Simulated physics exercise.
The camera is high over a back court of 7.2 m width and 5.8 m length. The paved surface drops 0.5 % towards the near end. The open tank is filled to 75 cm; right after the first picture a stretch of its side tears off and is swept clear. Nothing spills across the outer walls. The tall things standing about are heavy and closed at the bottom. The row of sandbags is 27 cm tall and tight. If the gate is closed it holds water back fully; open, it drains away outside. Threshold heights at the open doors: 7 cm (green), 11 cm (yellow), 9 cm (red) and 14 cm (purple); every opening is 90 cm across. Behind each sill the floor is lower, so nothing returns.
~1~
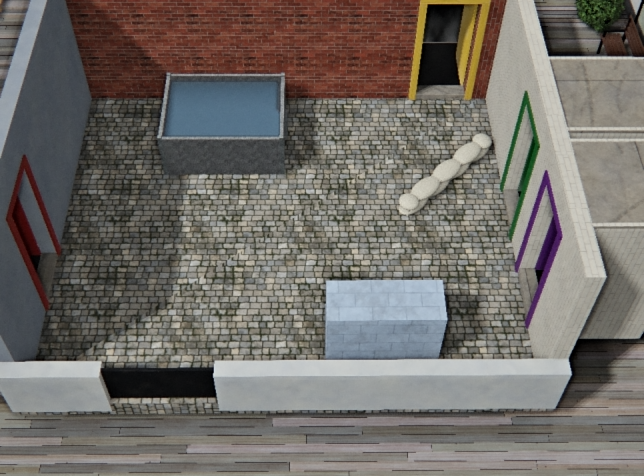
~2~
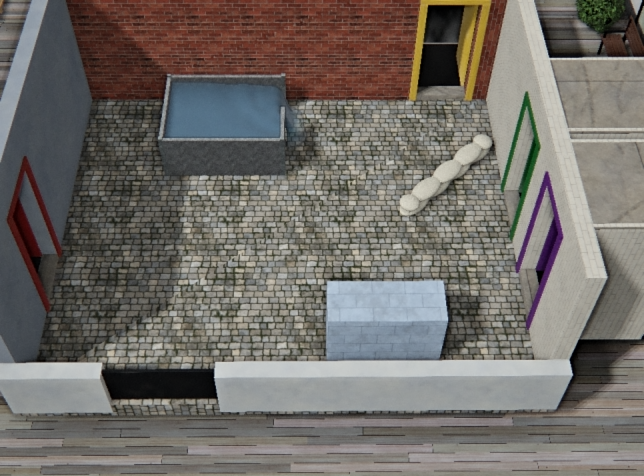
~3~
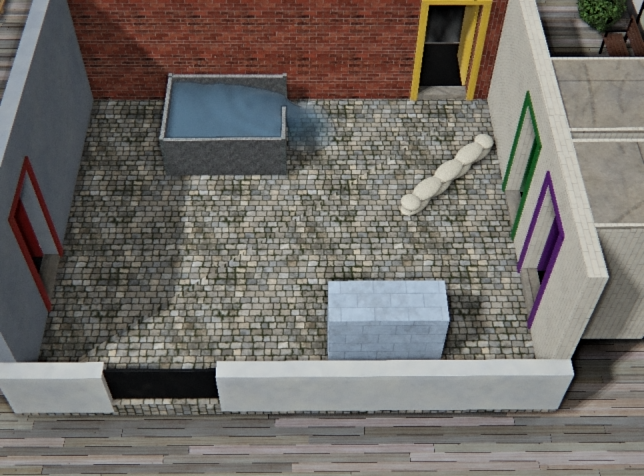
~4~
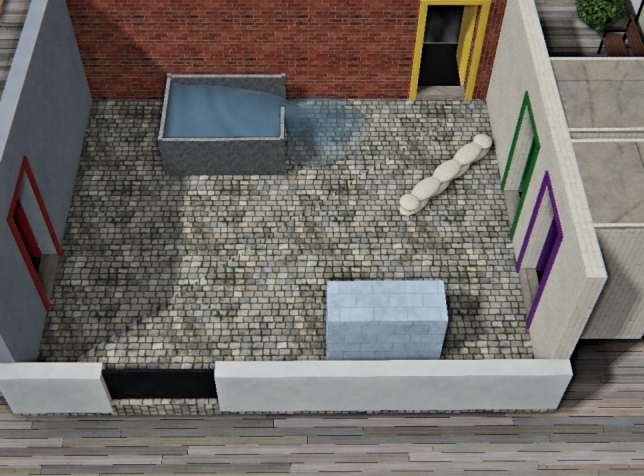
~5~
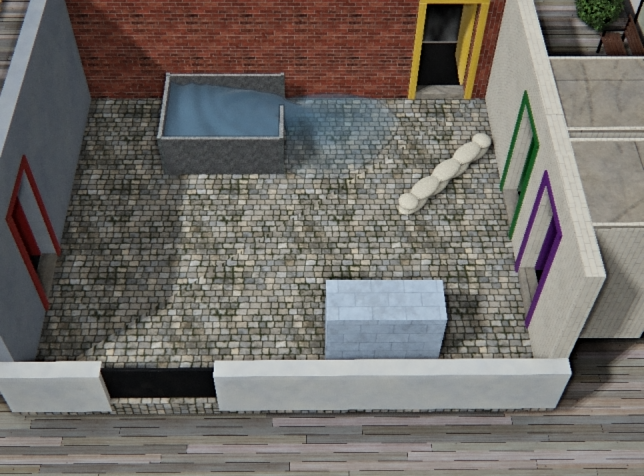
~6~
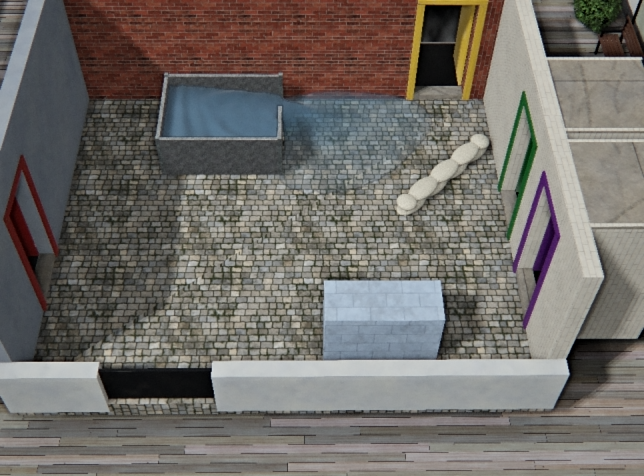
Water pours from the right side of a raised grey stone tank and spreads rightward along the foot of a red brick wall, in a cobbled courtyard seen from high above. A yellow doorway stands at the back, a red one left, green and purple ones right, with pale rounded stones and a light block on the paving. The wet sheet widens toward the stones as the tank's level sinks slightly.
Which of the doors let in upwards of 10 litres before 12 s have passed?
Door by door: At the green door it does not reach the limit; at the yellow door it goes over the limit; at the red door it does not reach the limit; at the purple door it stays under the limit.
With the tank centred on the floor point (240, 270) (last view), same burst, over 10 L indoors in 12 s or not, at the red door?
Against that limit: Red not over.
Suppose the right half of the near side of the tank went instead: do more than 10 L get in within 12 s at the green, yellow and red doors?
Against that limit: Green past it, yellow below, red below.
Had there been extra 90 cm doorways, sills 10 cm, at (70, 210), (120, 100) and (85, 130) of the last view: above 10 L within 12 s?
In that order: Below, below, below.
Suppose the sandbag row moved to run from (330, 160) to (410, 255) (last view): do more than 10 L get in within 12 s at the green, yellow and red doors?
Against that limit: Green past it, yellow above, red below.
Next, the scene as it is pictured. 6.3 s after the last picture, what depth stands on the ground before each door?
In cm: Green 0, yellow 16, red 1, purple 1.
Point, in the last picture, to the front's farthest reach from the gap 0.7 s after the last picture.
Near (477, 102).
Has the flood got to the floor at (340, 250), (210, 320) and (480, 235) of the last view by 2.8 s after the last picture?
In turn: Wet, still dry, wet.
Then, 0.7 s after the last picture water covers 15 % of the floor and is deepest (42 cm) near (477, 102); green door not reached, yellow door 10 cm at the sill, 0 L in, red door not reached, purple door not reached.
Then, 1.5 s after the last picture water covers 20 % of the floor and is deepest (47 cm) near (485, 145); green door not reached, yellow door 18 cm at the sill, 1 L in, red door not reached, purple door not reached.
Then, 2.8 s after the last picture water covers 30 % of the floor and is deepest (28 cm) near (410, 116); green door 2 cm at the sill, 0 L in, yellow door 27 cm at the sill, 100 L in, red door not reached, purple door 1 cm at the sill, 0 L in.
Then, 6.3 s after the last picture water covers 75 % of the floor and is deepest (16 cm) near (431, 123); green door 0 cm at the sill, 0 L in, yellow door 16 cm at the sill, 236 L in, red door not reached, purple door 1 cm at the sill, 0 L in.
Then, 11.3 s after the last picture water covers 90 % of the floor and is deepest (10 cm) near (196, 388); green door 1 cm at the sill, 0 L in, yellow door 7 cm at the sill, 247 L in, red door 7 cm at the sill, 0 L in, purple door 3 cm at the sill, 0 L in.
